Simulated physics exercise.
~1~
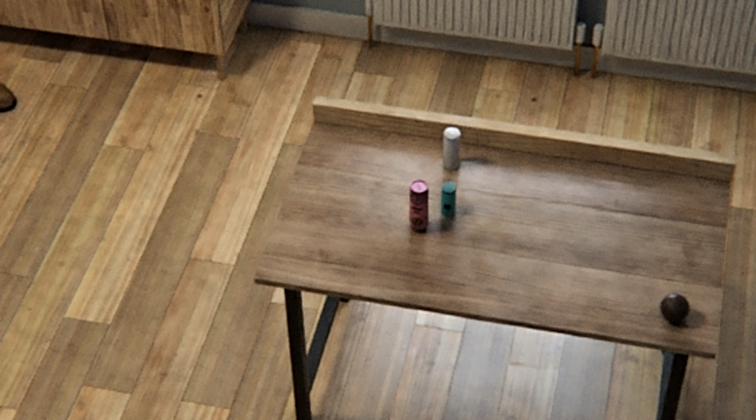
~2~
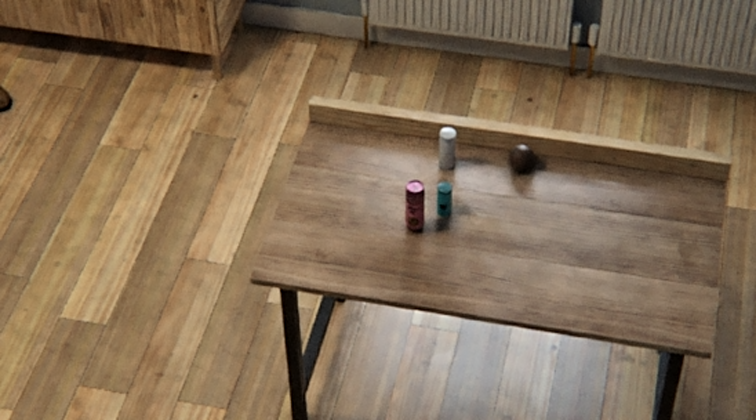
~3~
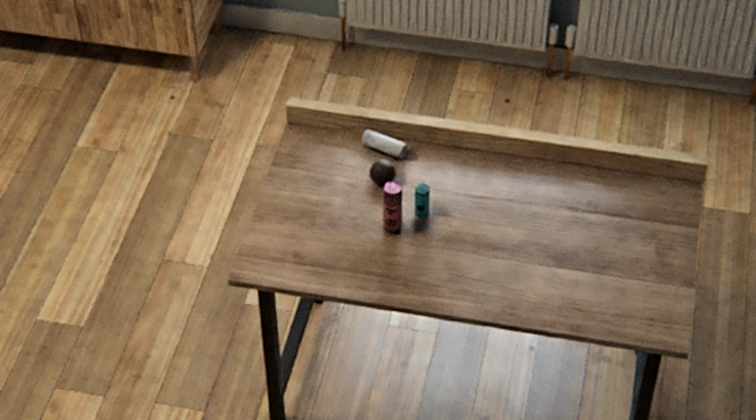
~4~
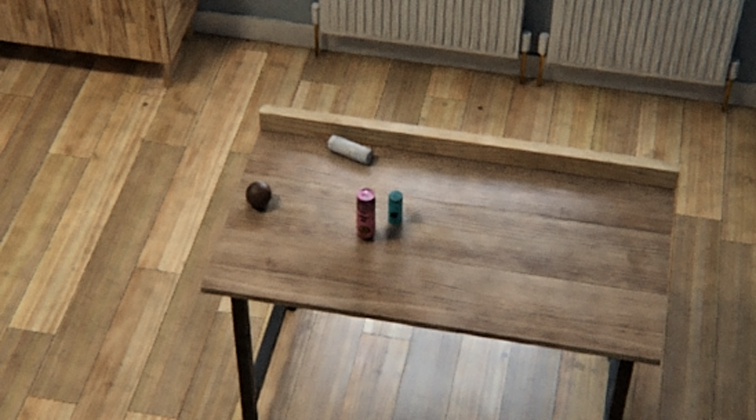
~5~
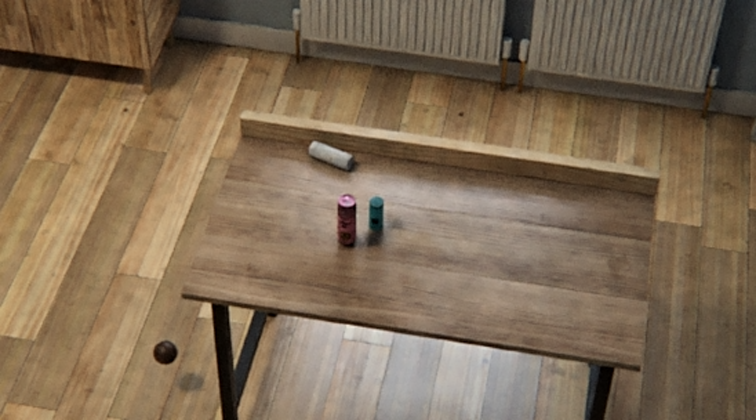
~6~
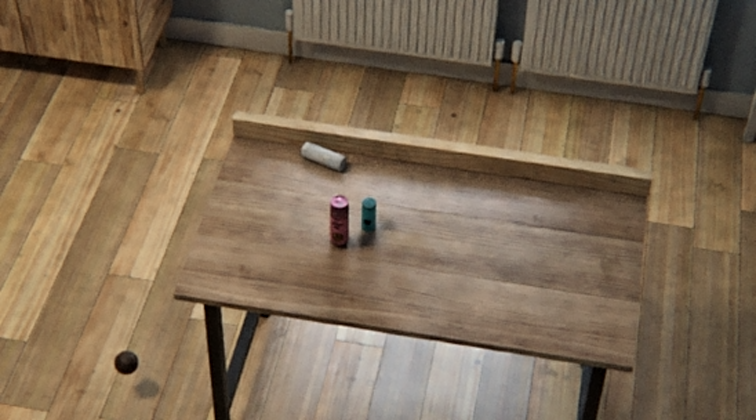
A dark brown ball rolled across the wooden table to the raised strip along its far edge, then headed left and knocked over the white container. It dropped off the left side towards the floor, while the pink can and small turquoise container stayed standing.
